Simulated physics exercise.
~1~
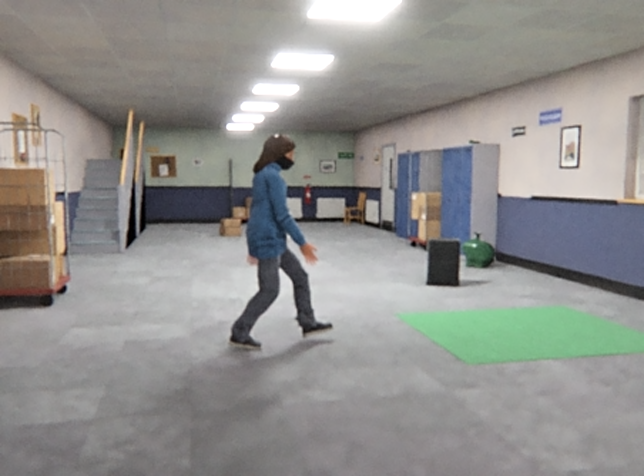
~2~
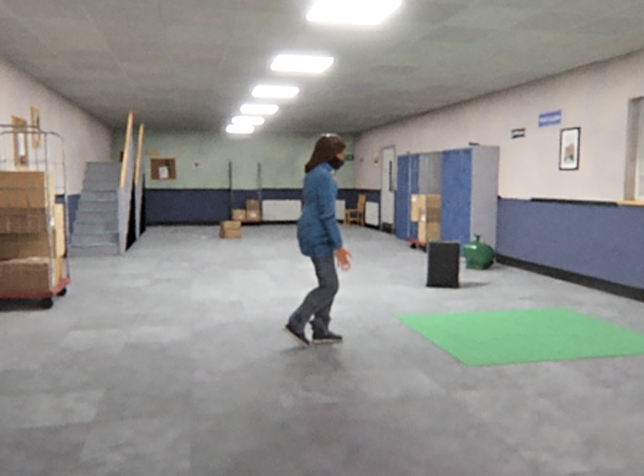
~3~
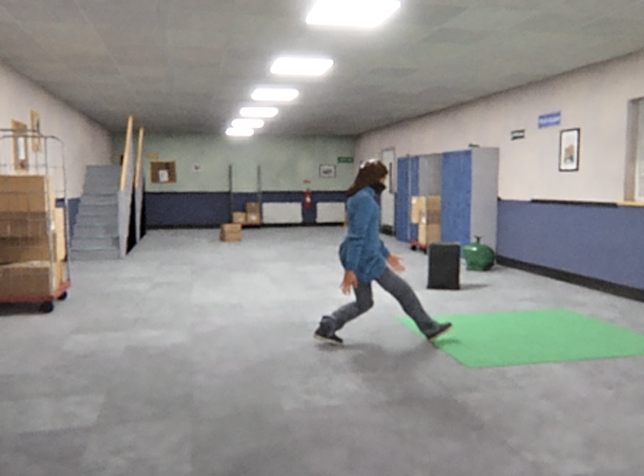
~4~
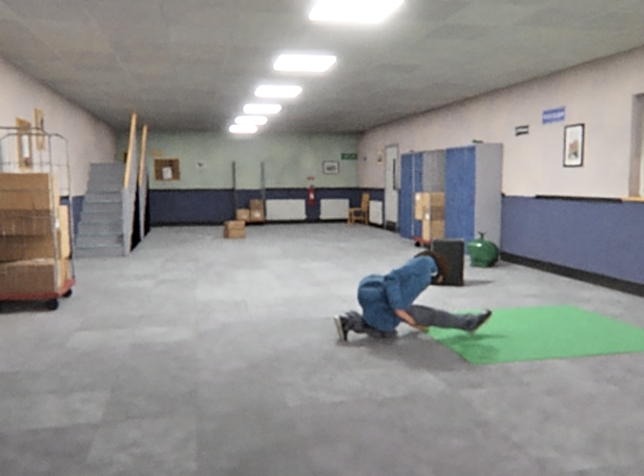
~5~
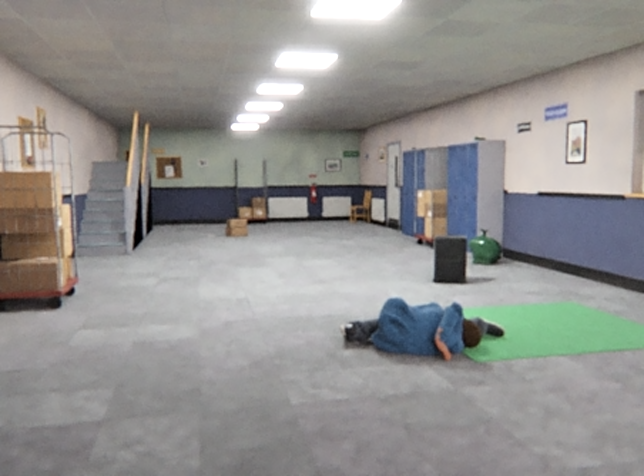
In this clip, a person in a blue top and dark trousers walks right, empty-handed, across a grey-floored room toward a green mat, lunges forward, drops low with one leg stretched onto the mat, and ends lying curled on the floor, hips and chest short of its near edge.
